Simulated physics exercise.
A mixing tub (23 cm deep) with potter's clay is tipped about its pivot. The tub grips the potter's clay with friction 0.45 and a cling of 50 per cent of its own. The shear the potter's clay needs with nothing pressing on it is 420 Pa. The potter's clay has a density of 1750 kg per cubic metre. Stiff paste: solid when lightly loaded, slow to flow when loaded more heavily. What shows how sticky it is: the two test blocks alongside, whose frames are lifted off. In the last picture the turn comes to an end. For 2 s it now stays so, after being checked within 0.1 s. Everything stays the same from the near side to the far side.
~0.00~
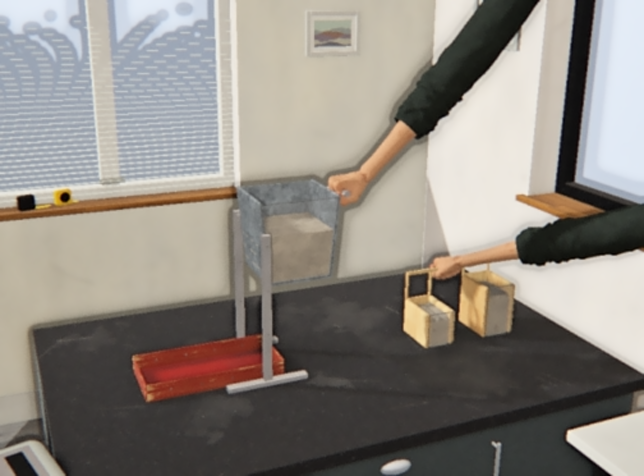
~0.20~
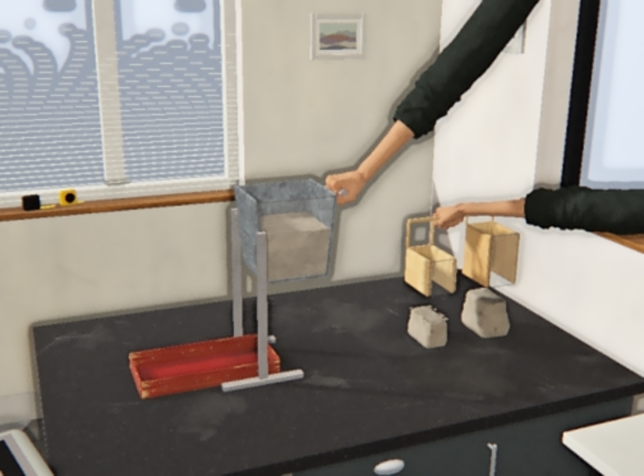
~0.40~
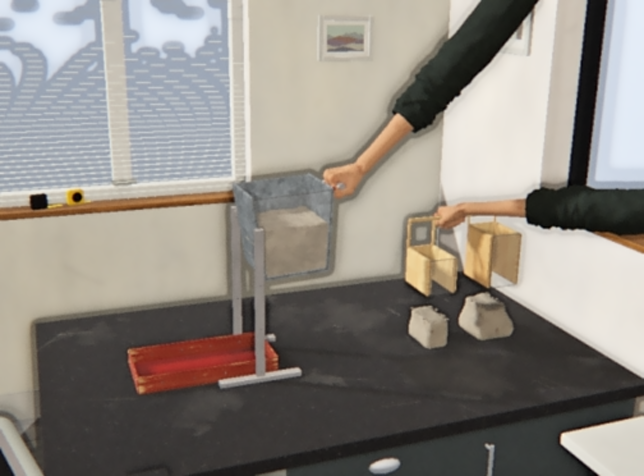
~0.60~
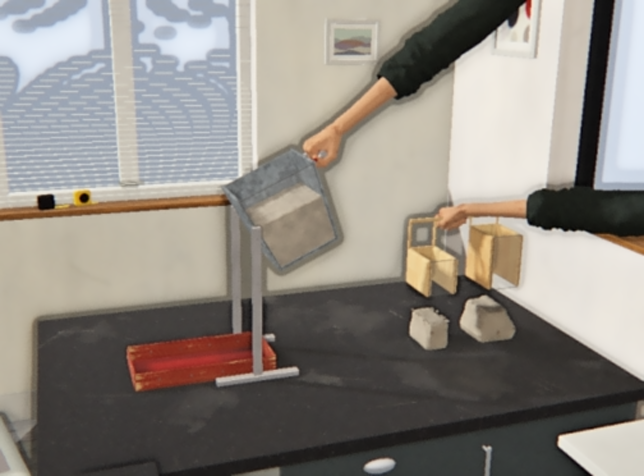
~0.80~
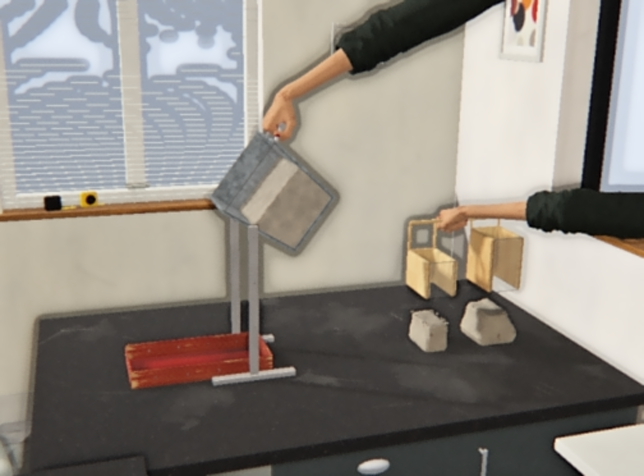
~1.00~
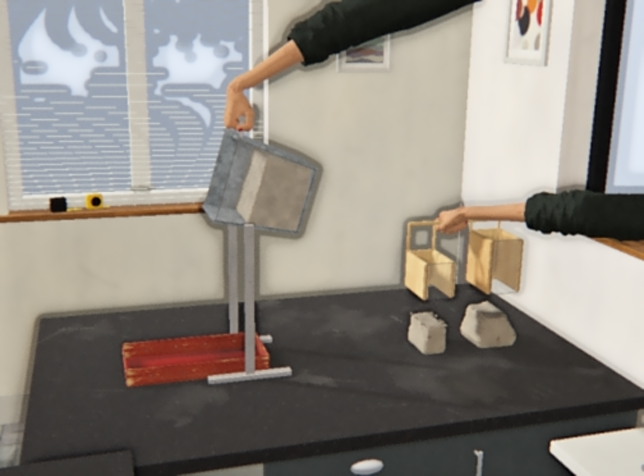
A hand lifted two small wooden moulds off a pair of grey clay blocks, which slumped slightly, while another hand tilted a metal tub of clay steeply to the left above a red tray.
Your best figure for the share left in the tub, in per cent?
I would say about 100 %.
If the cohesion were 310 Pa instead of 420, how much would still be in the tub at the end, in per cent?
That comes out at roughly 100 %.
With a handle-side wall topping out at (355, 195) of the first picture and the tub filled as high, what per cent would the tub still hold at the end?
About 100 per cent.
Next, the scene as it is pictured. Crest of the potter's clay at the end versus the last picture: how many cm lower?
About 4 cm.
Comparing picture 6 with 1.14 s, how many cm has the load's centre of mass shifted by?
Something like 1 cm, I'd say.
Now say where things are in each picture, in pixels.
In the first frame, handle-side rim at (338, 197), tilt 0 degrees; top of the potter's clay at (271, 237); blocks stand 9.2 cm, 14 cm (left to right).
In the second frame, handle-side rim at (334, 195), tilt 0 degrees; top of the potter's clay at (266, 235); blocks stand 9.2 cm, 12 cm (left to right).
In the third frame, handle-side rim at (331, 189), tilt 3 degrees; top of the potter's clay at (323, 224); blocks stand 9.2 cm, 11 cm (left to right).
In the fourth frame, handle-side rim at (311, 163), tilt 24 degrees; top of the potter's clay at (321, 198); blocks stand 9.1 cm, 11 cm (left to right).
In the fifth frame, handle-side rim at (273, 143), tilt 52 degrees; top of the potter's clay at (300, 170); blocks stand 9.1 cm, 11 cm (left to right).
In the sixth frame, handle-side rim at (237, 140), tilt 73 degrees; top of the potter's clay at (272, 158); blocks stand 9.1 cm, 11 cm (left to right).
After 1.14 s, the tub is at 74 degrees and holds 100 %.
After 1.31 s, the tub is at 74 degrees and holds 100 %.
After 1.48 s, the tub is at 74 degrees and holds 100 %.
After 1.65 s, the tub is at 74 degrees and holds 100 %.
After 3.00 s, at the end, the tub is at 74 degrees and holds 100 %.
